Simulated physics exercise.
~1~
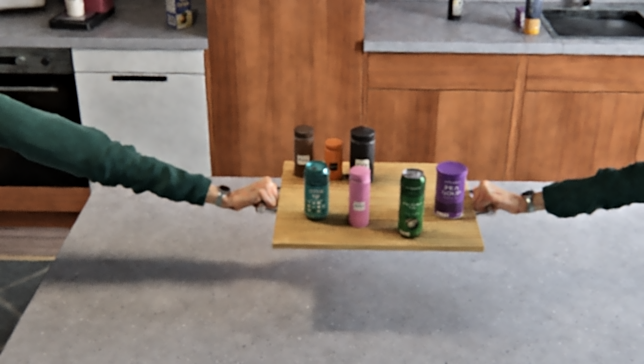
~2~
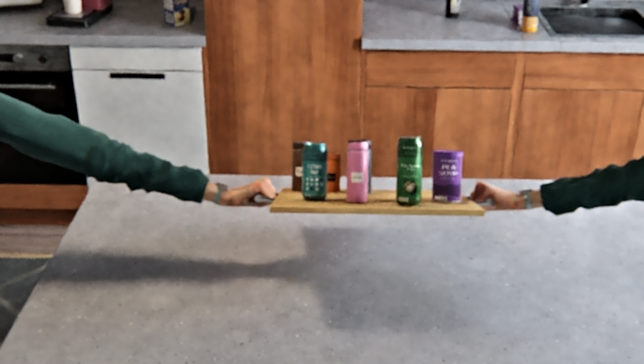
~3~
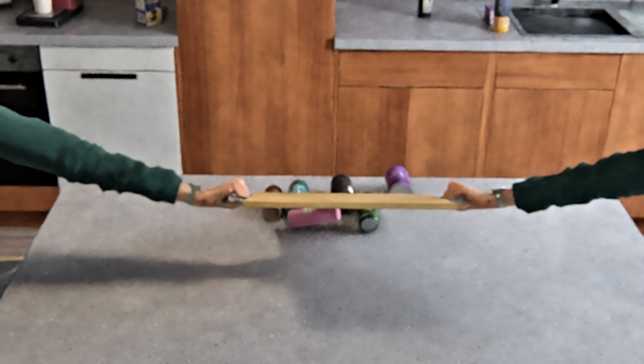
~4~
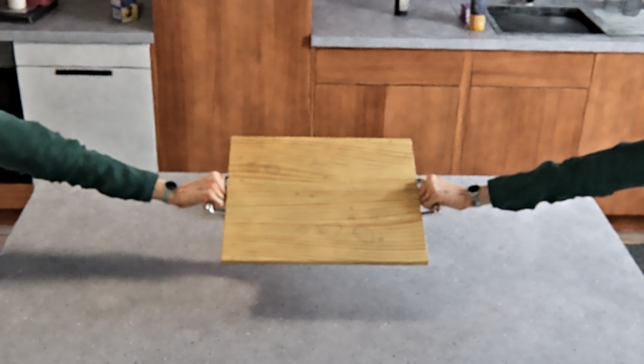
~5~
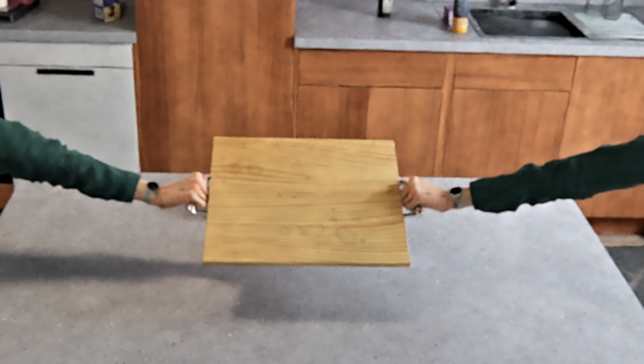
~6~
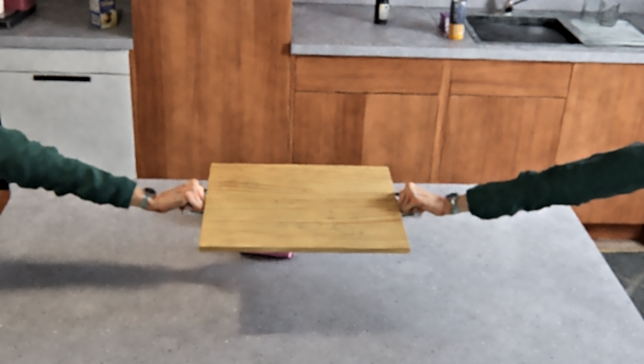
In a kitchen, two hands hold a flat wooden board carrying several colorful cans and containers above a gray countertop, then tip its far edge down so the items topple and slide off behind it, before tilting the empty board toward the viewer and bringing it back toward level.
